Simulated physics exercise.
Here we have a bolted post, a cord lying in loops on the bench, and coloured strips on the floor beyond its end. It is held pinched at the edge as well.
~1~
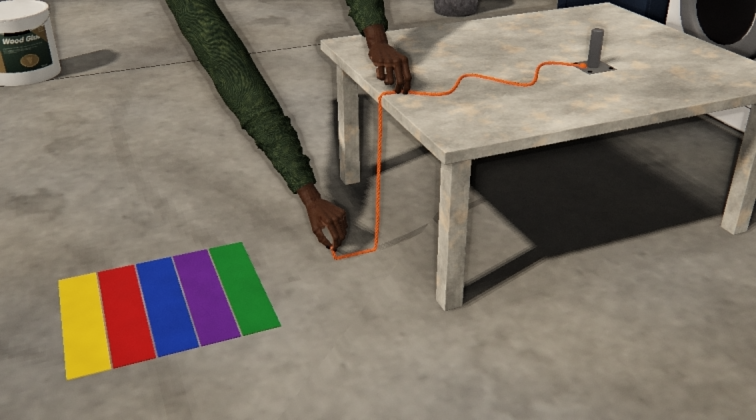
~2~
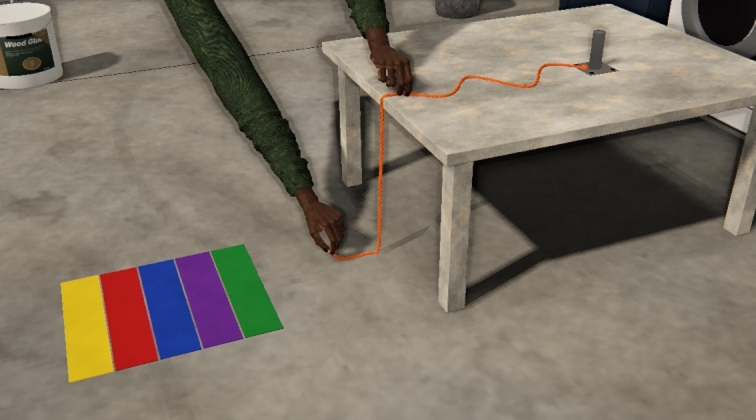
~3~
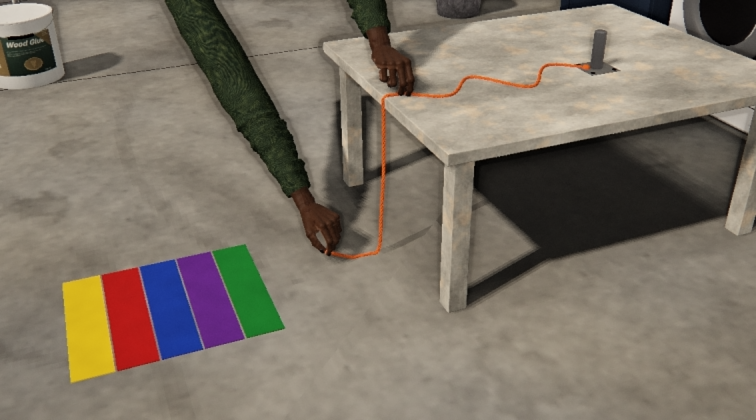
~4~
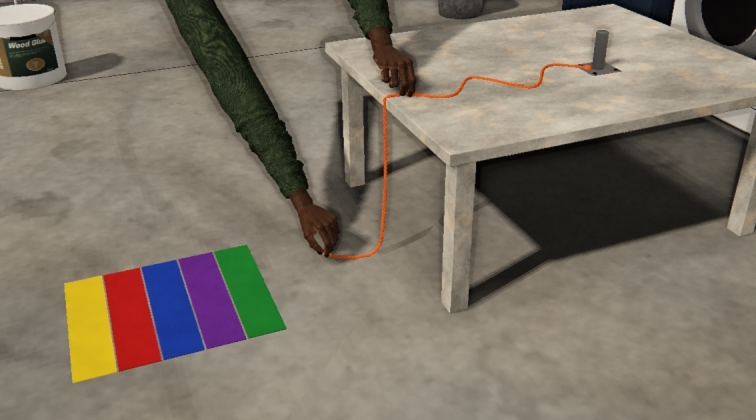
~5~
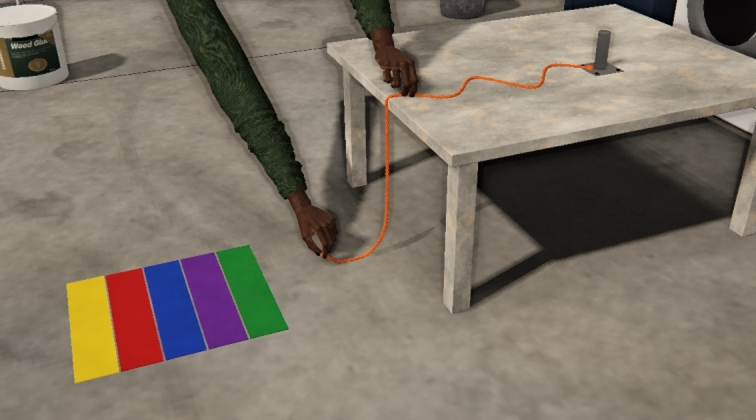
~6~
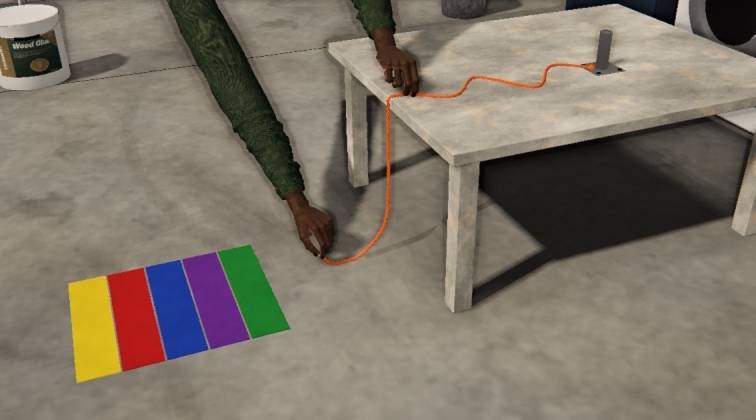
A hand draws the end of an orange cord slightly left across the floor near coloured strips.
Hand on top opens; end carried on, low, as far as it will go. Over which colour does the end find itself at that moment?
I would say over red.
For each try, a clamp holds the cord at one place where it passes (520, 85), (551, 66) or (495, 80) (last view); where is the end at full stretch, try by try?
(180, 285); (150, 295); (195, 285).
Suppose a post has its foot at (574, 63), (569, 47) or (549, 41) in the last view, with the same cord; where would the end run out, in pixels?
(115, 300), (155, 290) and (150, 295), in that order.
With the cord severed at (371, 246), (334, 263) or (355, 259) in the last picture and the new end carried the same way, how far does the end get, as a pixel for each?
In order, roughly (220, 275), (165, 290) and (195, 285).
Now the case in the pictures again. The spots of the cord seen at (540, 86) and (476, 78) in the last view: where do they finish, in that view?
The first moves to (501, 83), the second to (437, 92).
Soon after, end near (198, 282); over purple.
Then, end near (159, 291); over blue.
At full stretch, end near (135, 296); over red. The end stops over the red strip.
